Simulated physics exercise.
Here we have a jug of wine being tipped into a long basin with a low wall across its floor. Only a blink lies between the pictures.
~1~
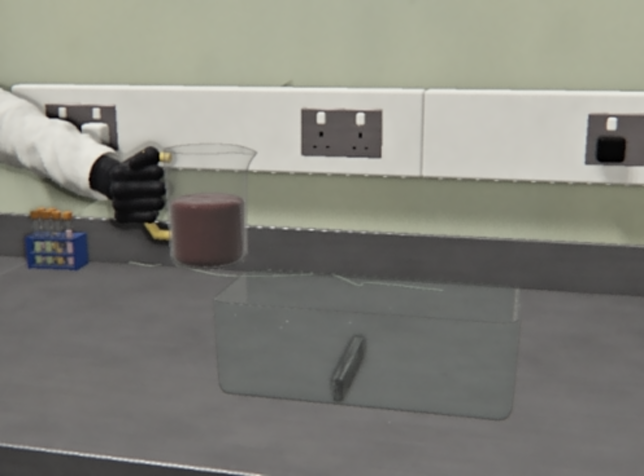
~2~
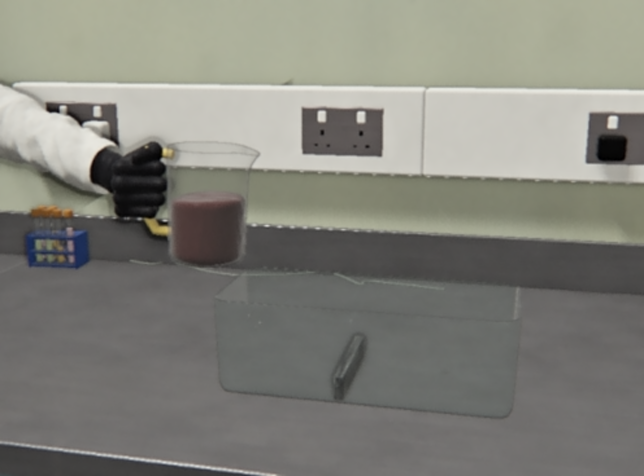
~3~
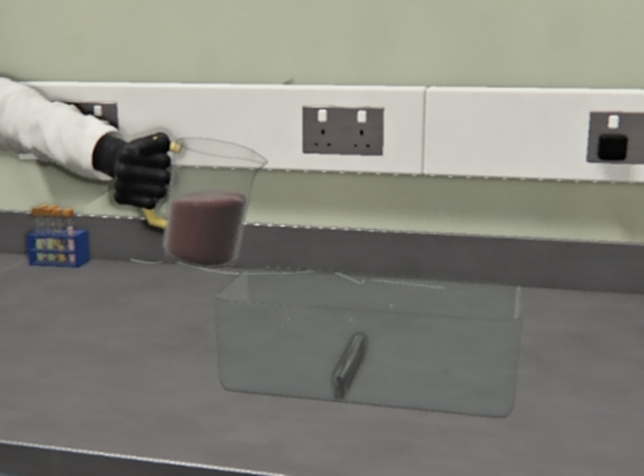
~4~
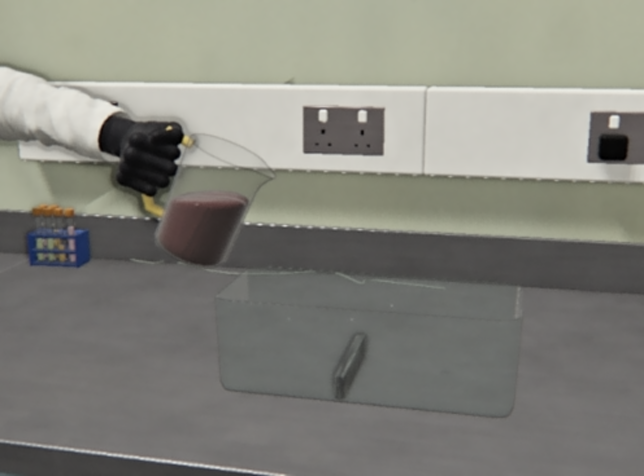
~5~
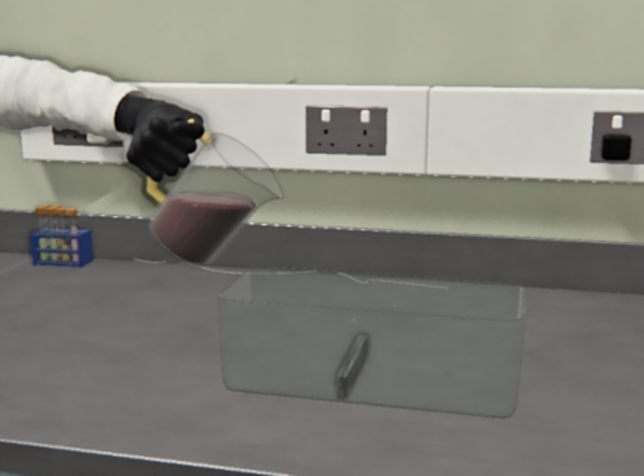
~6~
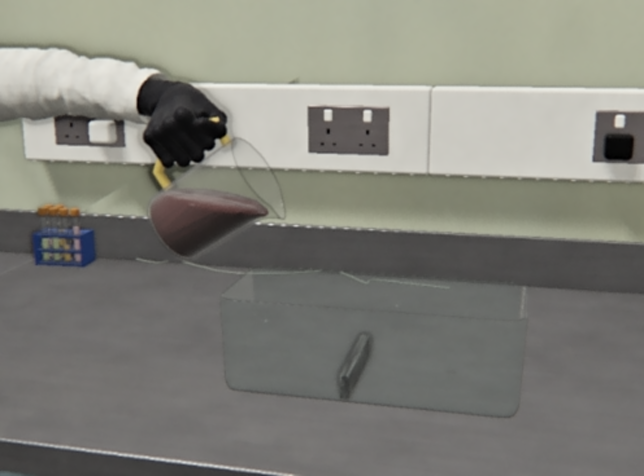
A black-gloved hand in a white sleeve, at the left, tilts a clear jug of dark reddish wine steadily rightward, from upright to steeply leaning, the wine sliding toward its rim. Below sits a long, clear basin with a low dark wall across its floor, right of a small blue rack. The grey bench, pale green wall and white socket panels are seen from the front, slightly above, nearly still.
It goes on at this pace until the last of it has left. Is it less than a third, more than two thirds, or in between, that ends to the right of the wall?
The share right of the wall is less than a third.
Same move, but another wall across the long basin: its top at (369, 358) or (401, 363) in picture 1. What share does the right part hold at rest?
Roughly 10 per cent, and 15 per cent.
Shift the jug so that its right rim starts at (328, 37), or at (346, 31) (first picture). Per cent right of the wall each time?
Roughly 80 per cent, and 85 per cent.
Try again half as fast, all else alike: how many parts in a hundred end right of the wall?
It comes to 10 per cent or so.
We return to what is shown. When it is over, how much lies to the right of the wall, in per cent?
It comes to 10 per cent or so.
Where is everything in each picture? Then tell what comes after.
It leans 0°; its right rim is at (256, 152); the wine meets the walls at (175, 198) and (243, 200); the long basin's rim runs from (230, 285) to (519, 305); the wall's top is at (349, 358), in the first picture.
It leans 3°; its right rim is at (260, 153); the wine meets the walls at (175, 197) and (245, 199), in the second picture.
It leans 11°; its right rim is at (267, 162); the wine meets the walls at (176, 197) and (246, 198), in the third picture.
It leans 24°; its right rim is at (276, 177); the wine meets the walls at (174, 197) and (249, 199), in the fourth picture.
It leans 40°; its right rim is at (284, 197); the wine meets the walls at (163, 205) and (257, 203), in the fifth picture.
It leans 56°; its right rim is at (285, 218); the wine meets the walls at (157, 194) and (269, 209), in the sixth picture.
A moment on, the tilt is 95° and 73 per cent is still to pour, 11 is left of the wall and 0 right of it.
Next, the tilt is 96° and 34 per cent is still to pour, 52 is left of the wall and 1 right of it.
Then the tilt is 96° and 15 per cent is still to pour, 73 is left of the wall and 4 right of it.
Later the tilt is 96° and 6 per cent is still to pour, 83 is left of the wall and 7 right of it.
In the end 89 per cent lies left of the wall, 9 right of it and 2 outside.
